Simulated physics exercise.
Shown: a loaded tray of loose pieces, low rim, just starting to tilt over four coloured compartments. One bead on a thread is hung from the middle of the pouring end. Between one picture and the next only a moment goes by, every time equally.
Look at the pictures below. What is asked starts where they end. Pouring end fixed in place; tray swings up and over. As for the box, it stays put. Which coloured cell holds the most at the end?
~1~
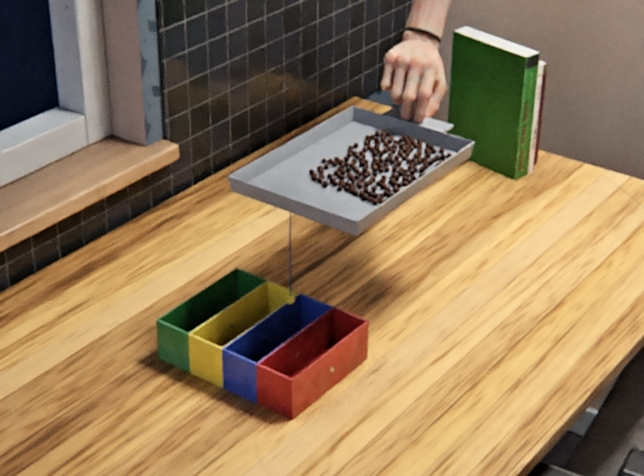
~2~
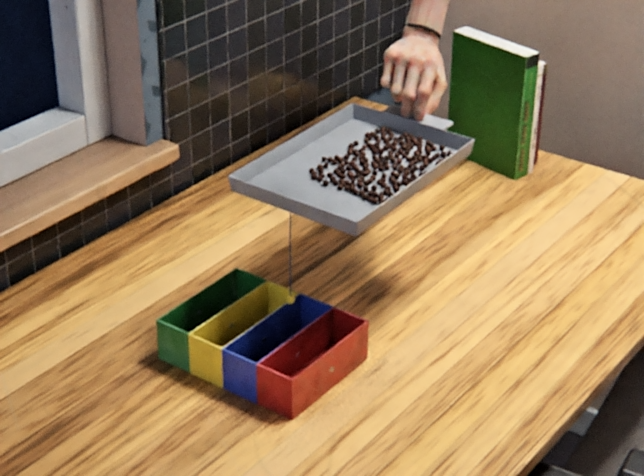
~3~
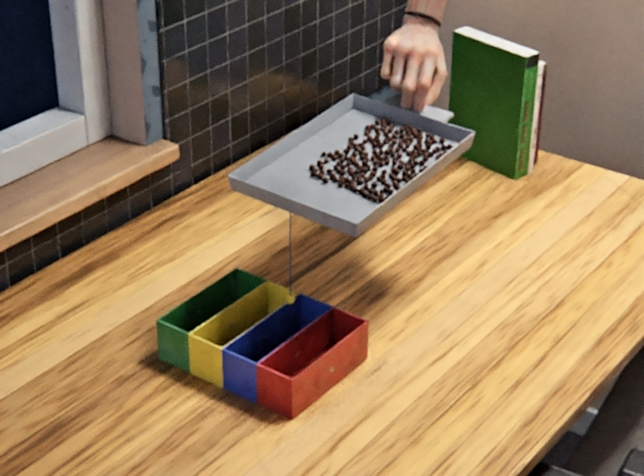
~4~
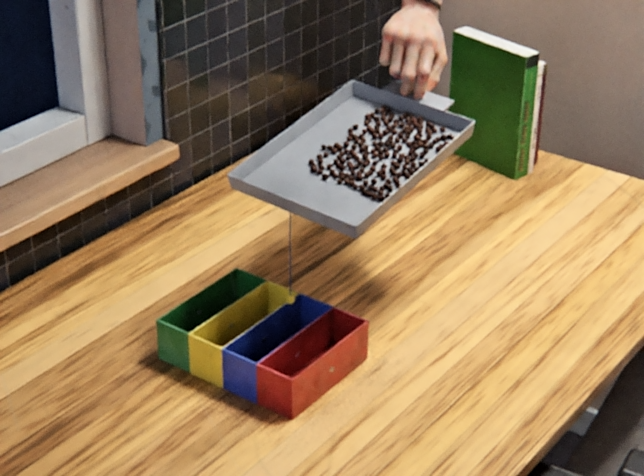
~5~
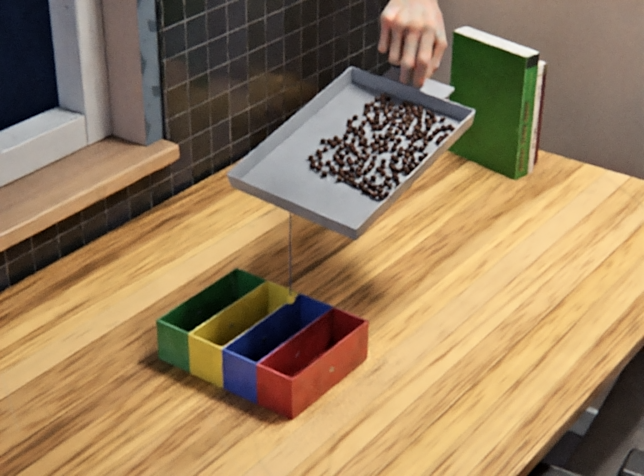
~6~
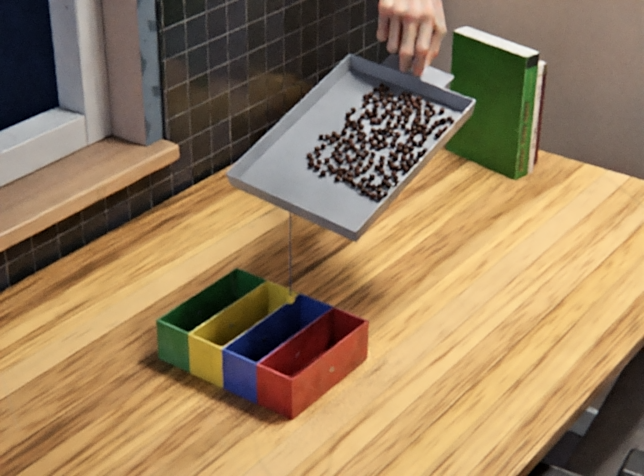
The red cell holds the most.
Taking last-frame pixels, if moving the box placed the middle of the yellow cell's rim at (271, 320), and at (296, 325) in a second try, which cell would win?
So it would be the cell in red first and the blue one after that.
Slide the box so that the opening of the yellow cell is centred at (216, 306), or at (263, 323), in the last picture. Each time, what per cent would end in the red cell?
Respectively 10 % and 70 %.
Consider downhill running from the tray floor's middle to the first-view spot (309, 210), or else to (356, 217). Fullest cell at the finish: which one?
The first time it's the red one, the second time it's the red cell.
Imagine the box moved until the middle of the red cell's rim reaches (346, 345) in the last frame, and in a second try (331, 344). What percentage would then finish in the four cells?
Close to 100 in a hundred, then close to 90 in a hundred.
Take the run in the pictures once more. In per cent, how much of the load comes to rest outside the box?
50 %.
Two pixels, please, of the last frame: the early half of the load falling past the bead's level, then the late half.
About (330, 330) to begin with, then about (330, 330).
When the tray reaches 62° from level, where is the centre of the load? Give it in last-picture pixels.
Somewhere near pixel (341, 223).
Shortly afterwards, tray tipped steeply; the bulk on the tray; only a few in the red cell; only a few in the blue cell; a little falling or outside the box.
Next, tray tipped past a quarter turn; near half on the tray; a little in the red cell; only a few in the blue cell; near a third falling or outside the box.
Some moments later, tray tipped past a quarter turn; near half in the red cell; only a few in the blue cell; near half falling or outside the box.
In the end, tray tipped past a quarter turn; near half in the red cell; only a few in the blue cell; none at all in the yellow cell; none at all in the green cell; near half outside the box.
